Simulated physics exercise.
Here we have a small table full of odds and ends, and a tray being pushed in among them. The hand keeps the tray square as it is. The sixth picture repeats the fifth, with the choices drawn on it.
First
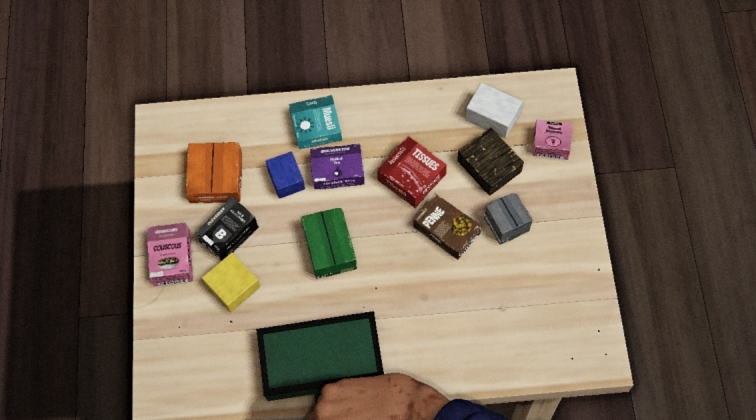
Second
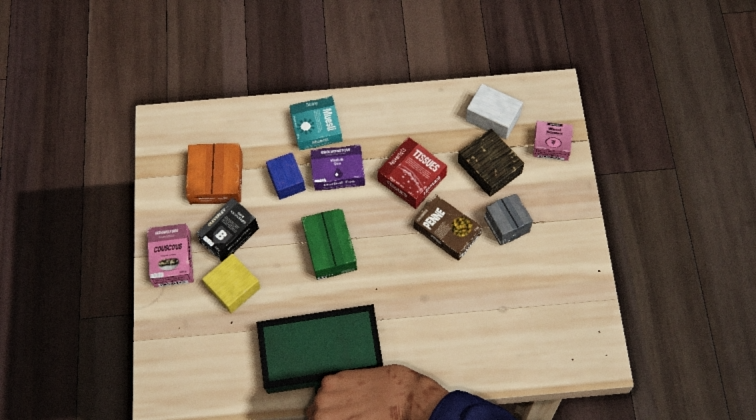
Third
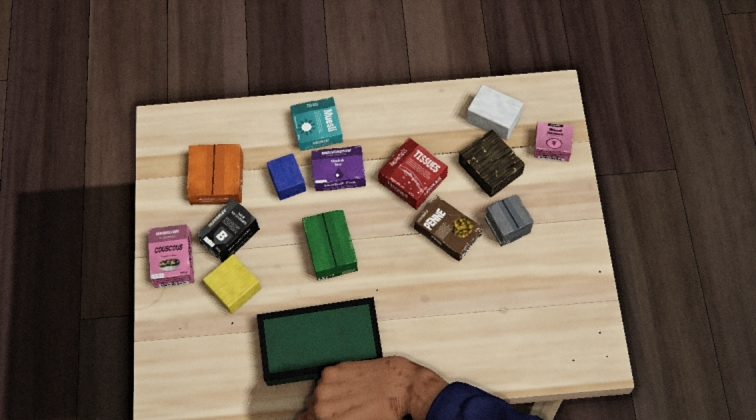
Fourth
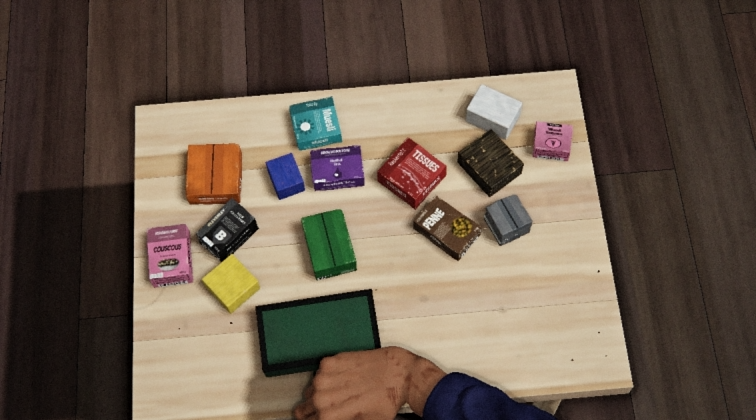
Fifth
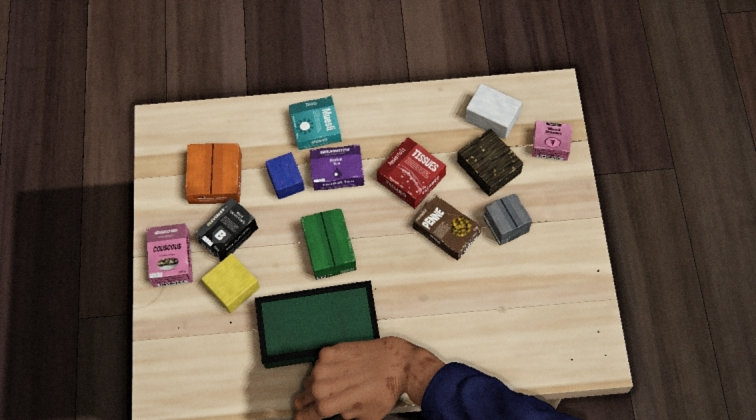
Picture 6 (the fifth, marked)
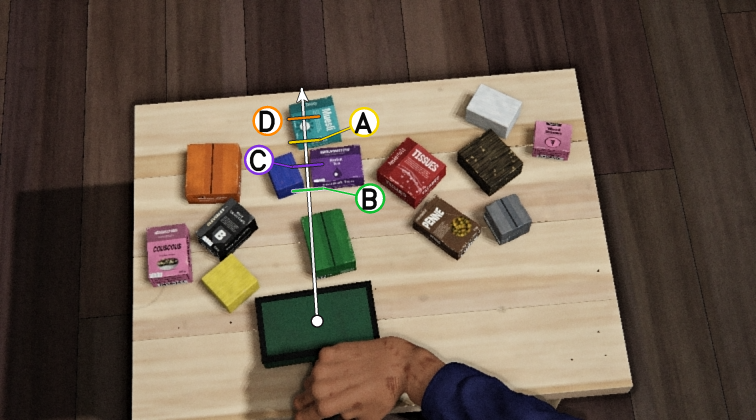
Hand slowly pushing a green, dark-edged tray slightly up a wooden table towards scattered colourful boxes and packets, which stay still.
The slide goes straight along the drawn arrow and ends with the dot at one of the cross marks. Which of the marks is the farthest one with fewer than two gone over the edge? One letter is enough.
No second one falls up to B.
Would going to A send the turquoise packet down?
Yes.
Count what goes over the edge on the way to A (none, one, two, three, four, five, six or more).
By then, two.
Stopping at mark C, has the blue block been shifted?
By then, yes.
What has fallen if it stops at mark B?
The turquoise packet goes over.
On the copy, A at (305, 141); B at (309, 190); C at (307, 166); D at (304, 118); the arrow from (317, 321) to (302, 89); the white dot at (317, 321).
On B. First, tray (315, 276); black box (224, 229); yellow block (230, 276).
Then, tray (312, 229); turquoise packet (313, 94); purple box (333, 126).
Finally, tray (310, 195); turquoise packet over the edge; purple box (330, 95); one fallen.
By contrast, A drops two; C drops two; D drops four.
